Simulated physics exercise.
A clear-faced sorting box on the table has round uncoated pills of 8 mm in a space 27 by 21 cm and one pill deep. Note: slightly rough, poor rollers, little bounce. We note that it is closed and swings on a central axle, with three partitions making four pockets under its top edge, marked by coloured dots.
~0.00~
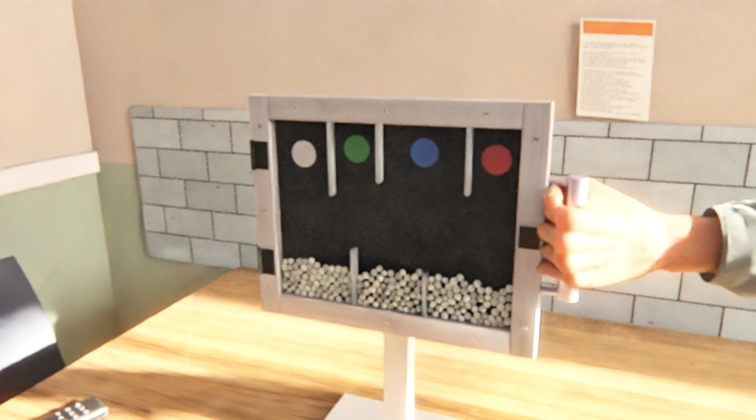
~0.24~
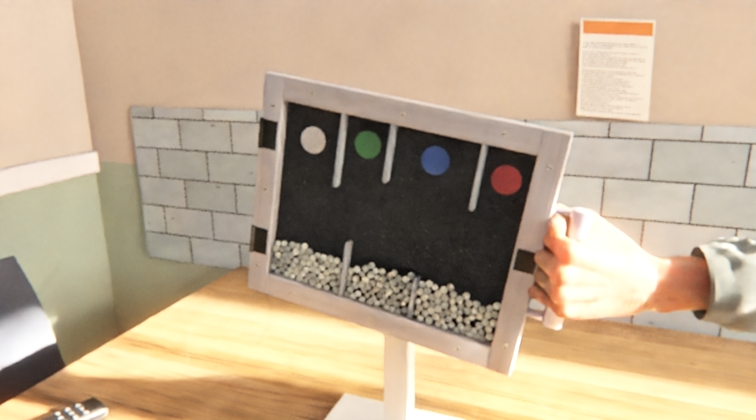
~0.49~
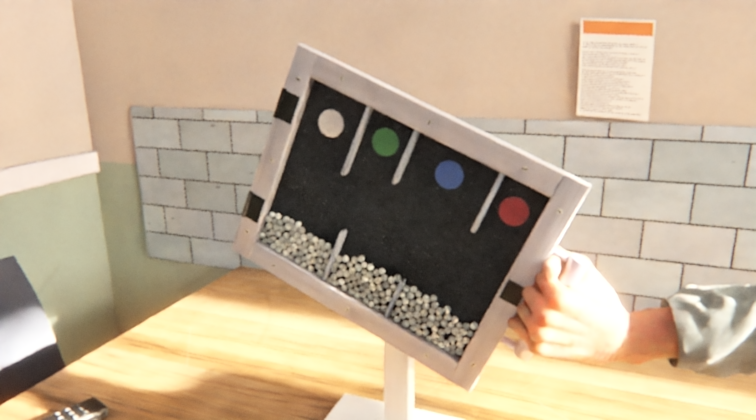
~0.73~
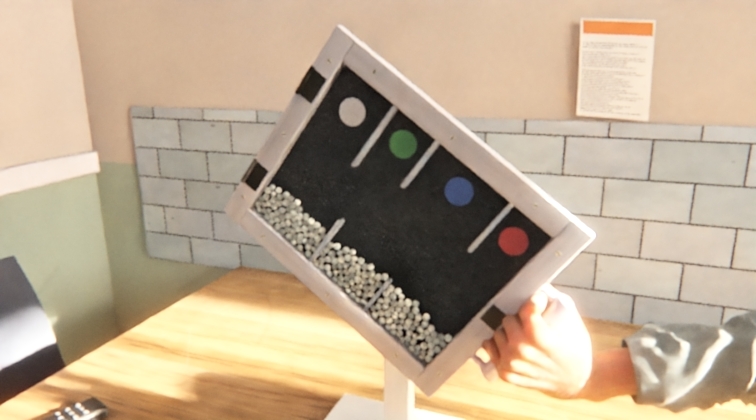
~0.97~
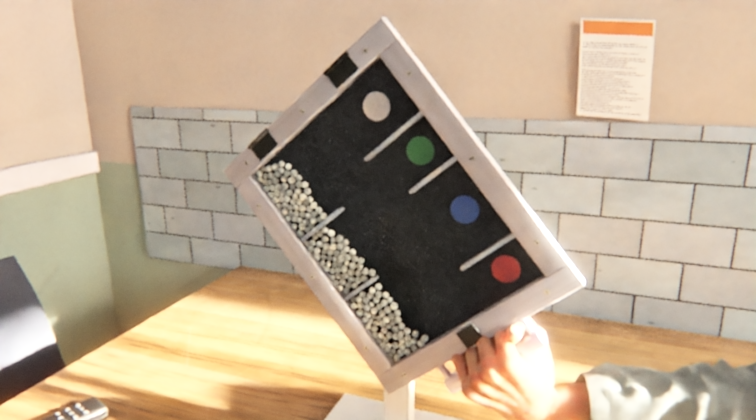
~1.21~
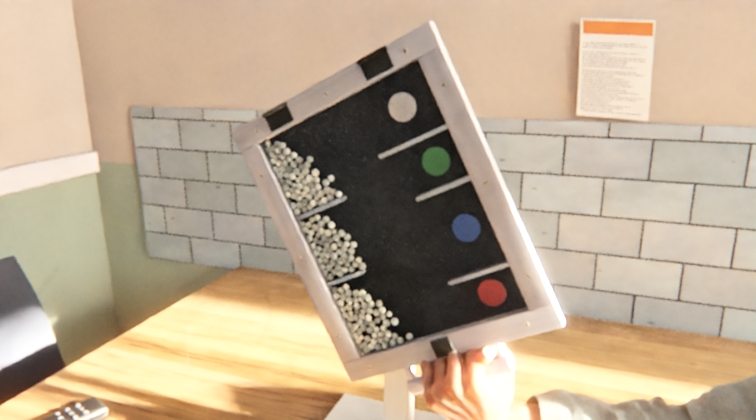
A framed box of small pale pills turned steadily clockwise on its stand as a hand gripped its right side and swung downward, and the pills shifted into separate heaps along the lower-left side.
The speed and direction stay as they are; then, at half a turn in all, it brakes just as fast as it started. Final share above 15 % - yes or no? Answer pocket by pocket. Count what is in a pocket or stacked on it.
Green: No; white: No; red: Yes; blue: Yes.
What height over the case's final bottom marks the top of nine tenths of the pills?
About 9 cm up.
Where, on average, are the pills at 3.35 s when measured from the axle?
8 cm left, 5 cm below.
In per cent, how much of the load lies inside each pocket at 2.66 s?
Green pocket: 5; white pocket: 0; red pocket: 25; blue pocket: 20.
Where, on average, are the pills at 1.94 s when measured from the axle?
Offset: About 5 cm left, about 5 cm below.
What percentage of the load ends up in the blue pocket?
55 %.
After 1.94 s, it has turned 105°, the pills' middle is 5 cm left of and 5 cm below the axle; inside pockets, red 10 %, blue 5 %.
After 2.66 s, it has turned 145°, the pills' middle is 6 cm left of and 8 cm below the axle; inside pockets, green 5 %, red 25 %, blue 20 %.
After 3.35 s, it has turned 180°, the pills' middle is 8 cm left of and 5 cm below the axle; inside pockets, green 5 %, red 25 %, blue 35 %.
Settled by 4.5 s, green 5 %, white 0 %, red 40 %, blue 55 %.
